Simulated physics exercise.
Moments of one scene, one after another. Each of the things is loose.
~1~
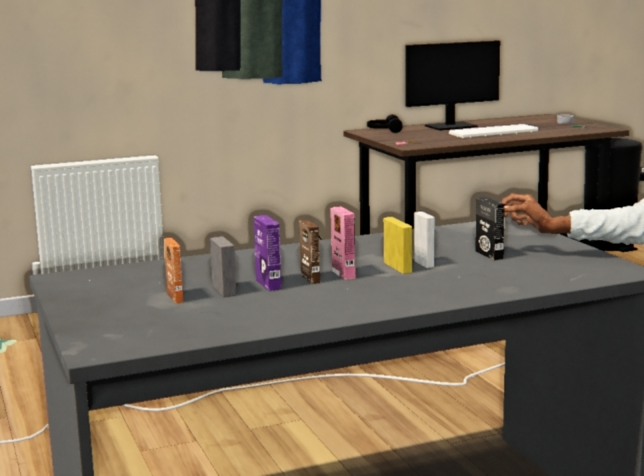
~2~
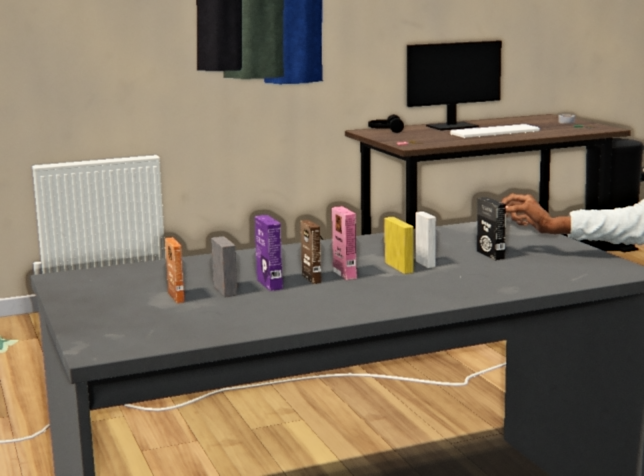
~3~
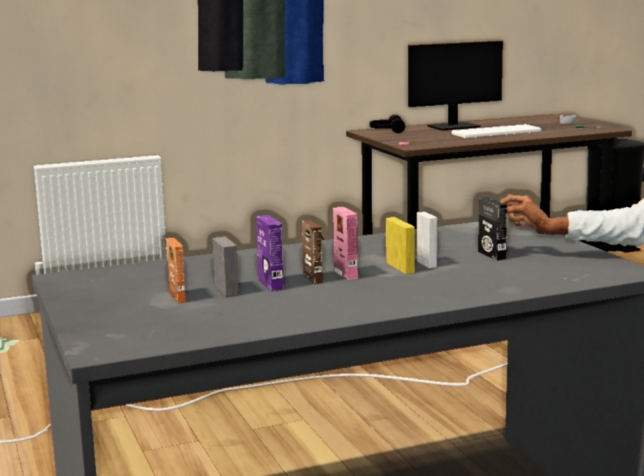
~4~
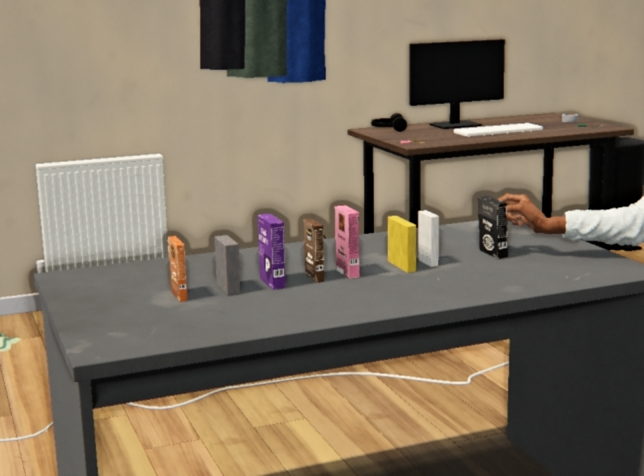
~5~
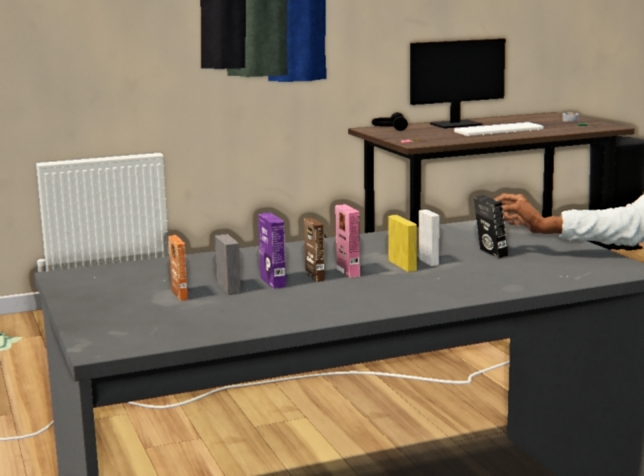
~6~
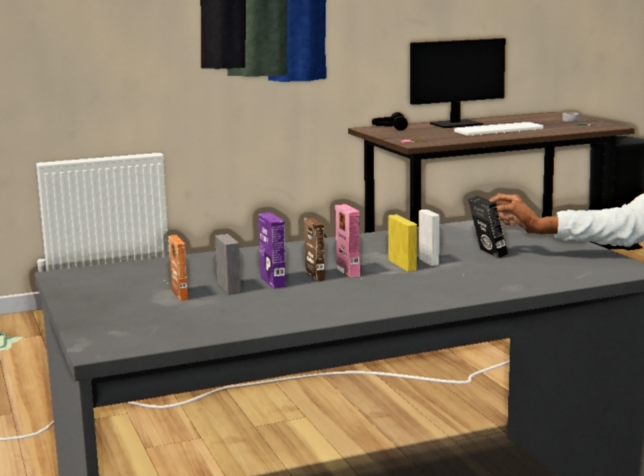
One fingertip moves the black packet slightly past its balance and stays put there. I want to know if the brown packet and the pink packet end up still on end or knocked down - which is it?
In the end I expect the brown packet to hold out, I expect the pink packet to hold out.
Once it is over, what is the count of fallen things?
1 altogether.
Then, 0.10 s later than the last frame, black packet 25° over.
Then, 0.20 s later than the last frame, black packet 49° over.
Then, 0.30 s later than the last frame, black packet 90° over.
When it is over, all 6 as before. End places, in pixels of the last picture, brown packet near (315, 250), pink packet near (348, 241).
